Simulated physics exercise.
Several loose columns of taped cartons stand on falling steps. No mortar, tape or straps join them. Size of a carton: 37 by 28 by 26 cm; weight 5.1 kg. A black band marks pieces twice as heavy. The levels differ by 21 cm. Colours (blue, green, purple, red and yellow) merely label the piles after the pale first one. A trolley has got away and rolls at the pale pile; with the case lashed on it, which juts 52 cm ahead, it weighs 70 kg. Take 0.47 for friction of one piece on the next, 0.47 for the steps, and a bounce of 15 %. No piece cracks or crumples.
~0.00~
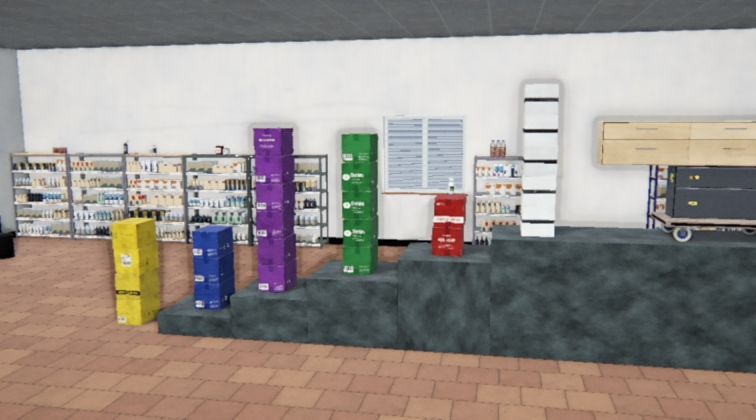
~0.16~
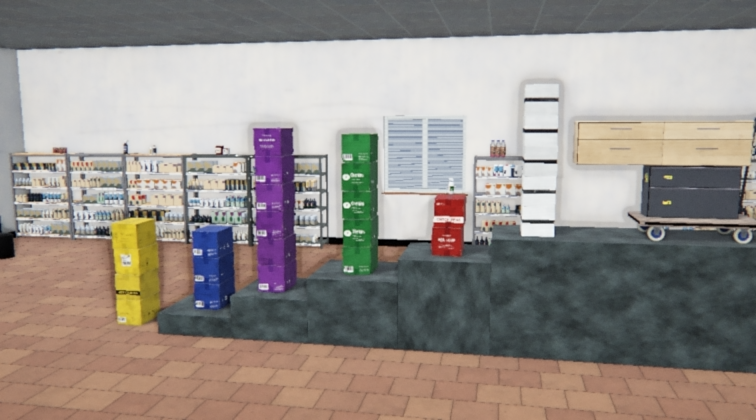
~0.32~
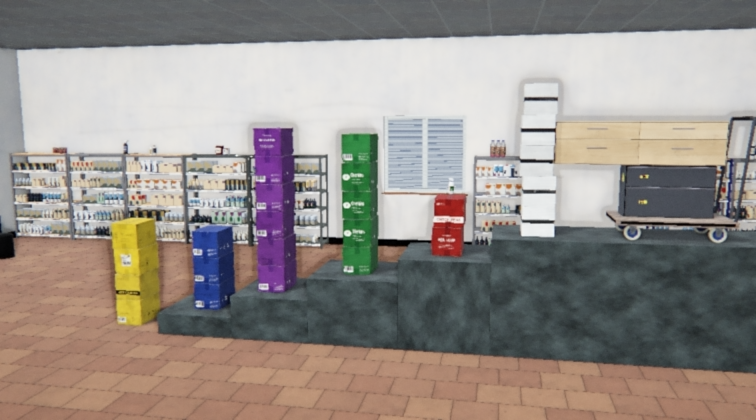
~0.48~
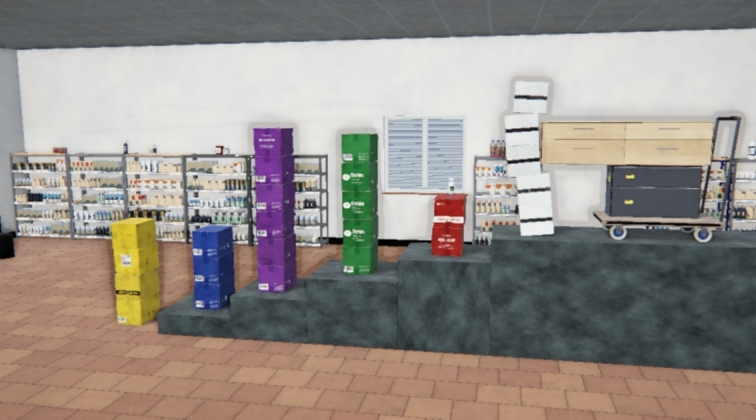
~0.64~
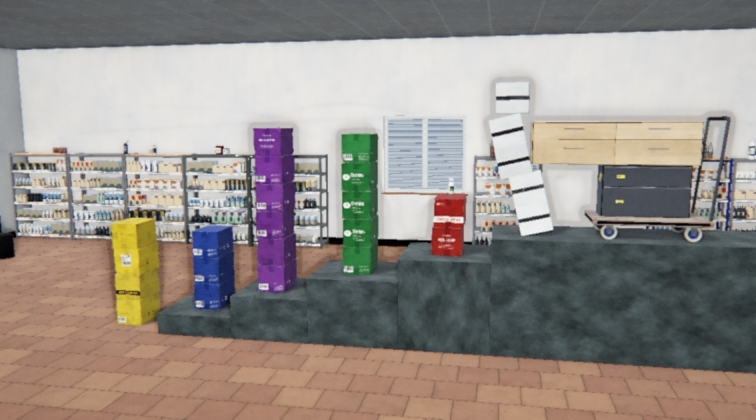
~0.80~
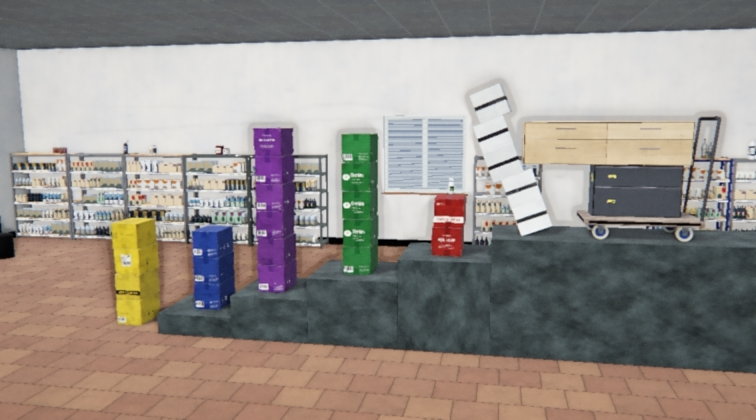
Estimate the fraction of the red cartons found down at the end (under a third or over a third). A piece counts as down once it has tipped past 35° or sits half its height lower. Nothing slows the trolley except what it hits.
It comes to less than a third.
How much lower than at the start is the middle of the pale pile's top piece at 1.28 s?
About 70 cm.
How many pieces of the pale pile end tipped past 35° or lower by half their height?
The count is 5.
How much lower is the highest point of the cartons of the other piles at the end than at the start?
Roughly 65 cm.
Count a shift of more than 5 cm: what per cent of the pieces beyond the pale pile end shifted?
It is 85 per cent.
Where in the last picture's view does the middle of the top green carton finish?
Around (242, 248).
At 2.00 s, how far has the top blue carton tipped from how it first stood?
About 0°.
Around 1.28 s, 5 of the pale pile down; none of the 2 red cartons down (0 of 20 in all colours); top red carton unmoved.
Around 2.00 s, 5 of the pale pile down; none of the 2 red cartons down (4 of 20 in all colours); top red carton tipped 3°; top green carton tipped 11°, 17 cm lower.
Around 2.88 s, 5 of the pale pile down; none of the 2 red cartons down (9 of 20 in all colours); top red carton displaced 49 mm; top purple carton on its side.
Around 3.60 s, 5 of the pale pile down; none of the 2 red cartons down (17 of 20 in all colours); top red carton displaced 49 mm; top yellow carton tipped 62°, 47 cm lower.
Finally (5.5 s), 5 of the pale pile down; none of the 2 red cartons down (17 of 20 in all colours); top red carton displaced 49 mm; top blue carton on its side. That is 0 per cent. Seen by the last camera, middles, top red carton near (445, 211), top blue carton near (159, 293).
